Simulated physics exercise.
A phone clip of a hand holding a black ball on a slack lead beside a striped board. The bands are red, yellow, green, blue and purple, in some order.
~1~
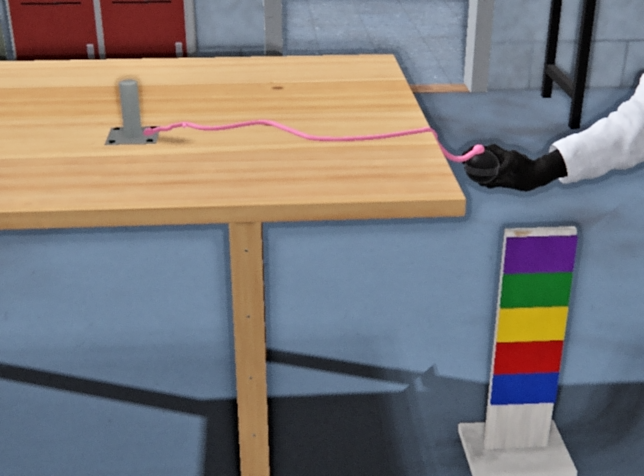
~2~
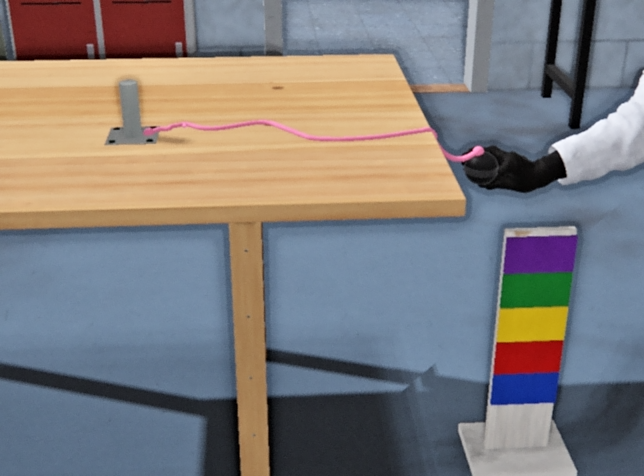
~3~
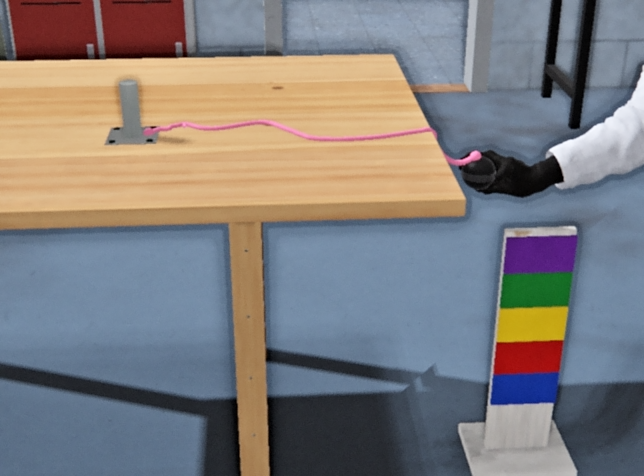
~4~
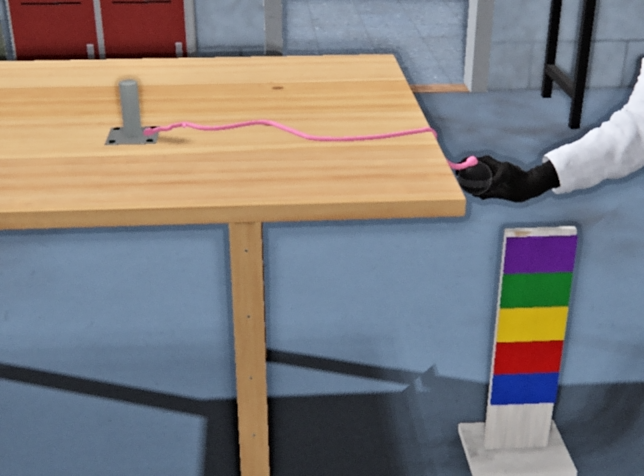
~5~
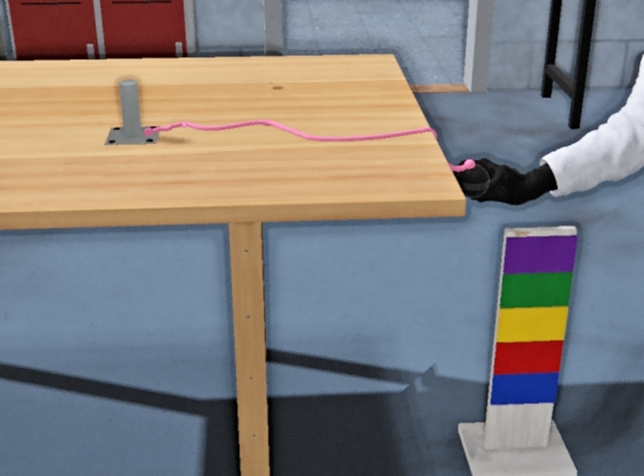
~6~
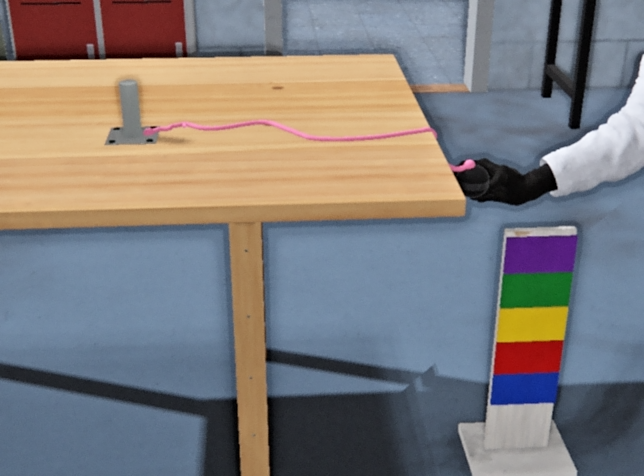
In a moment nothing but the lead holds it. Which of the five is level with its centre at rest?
Its centre hangs level with the purple band.
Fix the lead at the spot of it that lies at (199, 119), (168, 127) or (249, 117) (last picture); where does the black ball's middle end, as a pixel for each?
Try by try, around (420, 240), (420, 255) and (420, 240).
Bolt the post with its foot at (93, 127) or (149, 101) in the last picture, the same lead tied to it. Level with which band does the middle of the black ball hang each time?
In that order: Above them all; purple.
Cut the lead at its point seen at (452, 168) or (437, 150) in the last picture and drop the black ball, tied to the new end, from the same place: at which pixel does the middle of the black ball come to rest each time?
About (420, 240) and (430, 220).
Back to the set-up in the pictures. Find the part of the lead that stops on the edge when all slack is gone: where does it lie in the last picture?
At (384, 137), roughly.
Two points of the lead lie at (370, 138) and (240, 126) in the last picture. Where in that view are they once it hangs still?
Near (421, 128) and (270, 131).
Soon after, ball near (401, 259); level with purple.
After that, ball near (446, 257); level with purple.
In the end, ball near (421, 261); level with purple. Its middle rests at the purple band.
